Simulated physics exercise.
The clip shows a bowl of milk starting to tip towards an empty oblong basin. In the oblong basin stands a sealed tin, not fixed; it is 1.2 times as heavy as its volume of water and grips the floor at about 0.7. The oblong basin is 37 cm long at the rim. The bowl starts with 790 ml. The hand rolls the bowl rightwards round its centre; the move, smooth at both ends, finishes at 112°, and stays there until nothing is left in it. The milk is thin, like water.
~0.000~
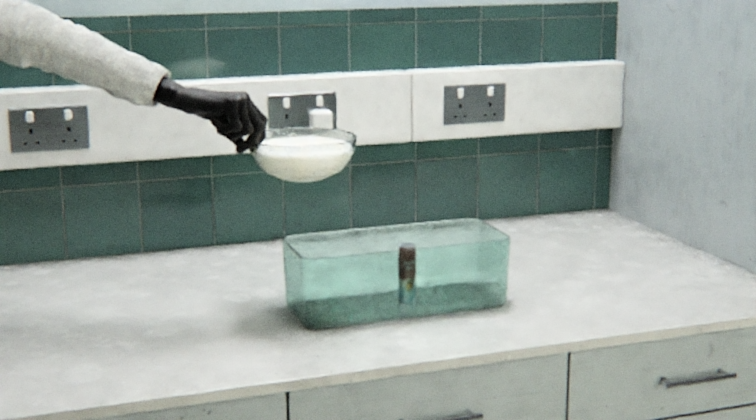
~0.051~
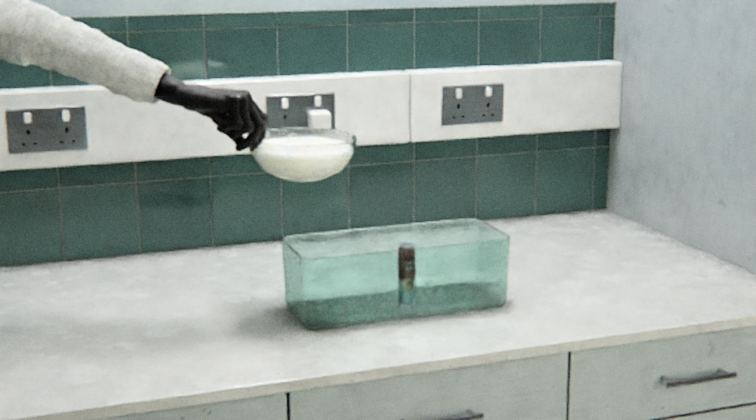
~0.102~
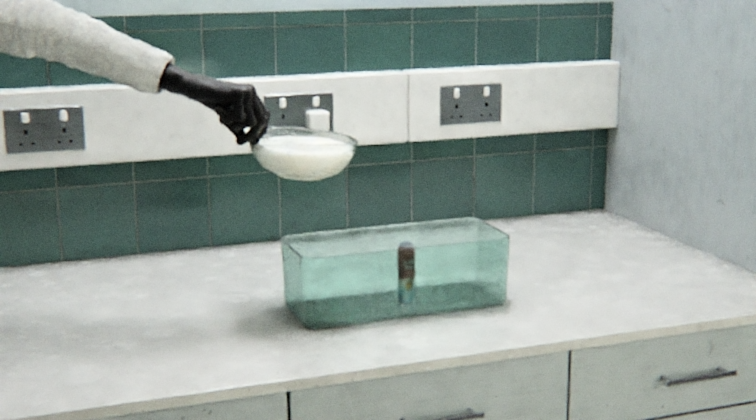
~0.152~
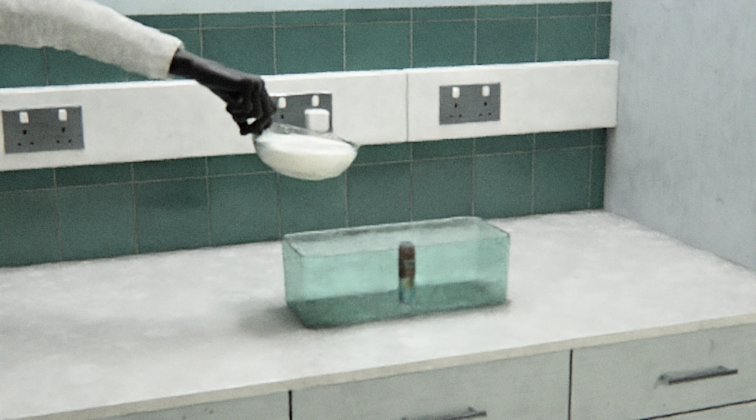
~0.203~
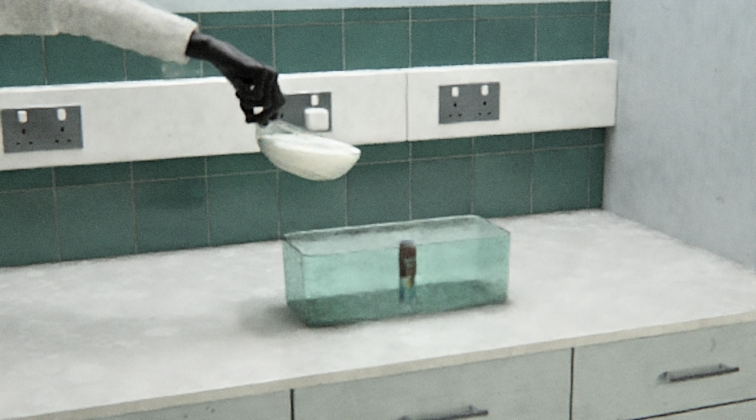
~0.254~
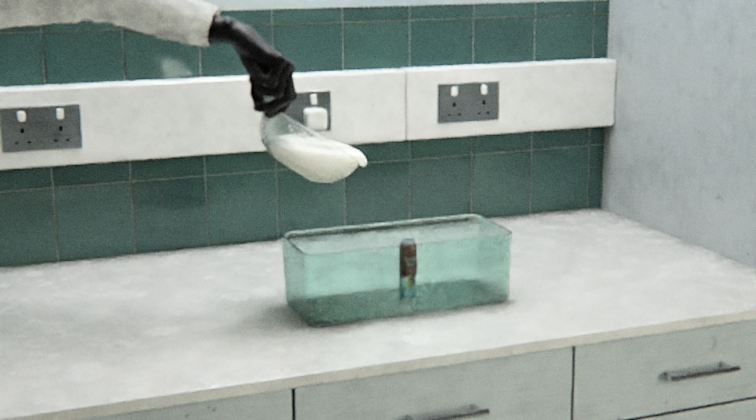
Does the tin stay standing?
It topples.
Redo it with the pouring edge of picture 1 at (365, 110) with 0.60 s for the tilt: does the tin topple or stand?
Then it falls.
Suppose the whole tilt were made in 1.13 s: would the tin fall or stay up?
Then it stays up.
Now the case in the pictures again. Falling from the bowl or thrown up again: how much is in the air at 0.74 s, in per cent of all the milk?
Near 2 in a hundred.
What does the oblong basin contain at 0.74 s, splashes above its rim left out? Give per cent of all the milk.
Some 98 per cent.
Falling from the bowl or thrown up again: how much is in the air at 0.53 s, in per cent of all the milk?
About 30 per cent.
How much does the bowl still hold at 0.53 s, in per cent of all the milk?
About 3 per cent.
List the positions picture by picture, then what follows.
The first frame shows tilt 0°; pouring edge (353, 135); surface from (252, 149) to (350, 142); the oblong basin's rim runs from (292, 249) to (495, 229); the tin's top is at (407, 247).
The second frame shows tilt 2°; pouring edge (353, 136); surface from (252, 148) to (349, 143).
The third frame shows tilt 6°; pouring edge (354, 139); surface from (252, 145) to (350, 144).
The fourth frame shows tilt 13°; pouring edge (356, 145); surface from (256, 141) to (352, 145).
The fifth frame shows tilt 23°; pouring edge (356, 153); surface from (259, 139) to (356, 149); 1 per cent is over the edge.
The sixth frame shows tilt 34°; pouring edge (355, 162); surface from (264, 140) to (342, 149); 8 per cent is over the edge.
After 0.53 s the tilt is 99° and 3 per cent is still to pour; the tin stands where it began.
After 0.74 s the tilt is 112° and 0 per cent is still to pour; the tin leans 26°.
After 0.95 s the tilt is 112° and 0 per cent is still to pour; the tin lies on its side.
After 1.18 s the tilt is 112° and 0 per cent is still to pour; the tin lies on its side.
In the end the tin lies on its side.
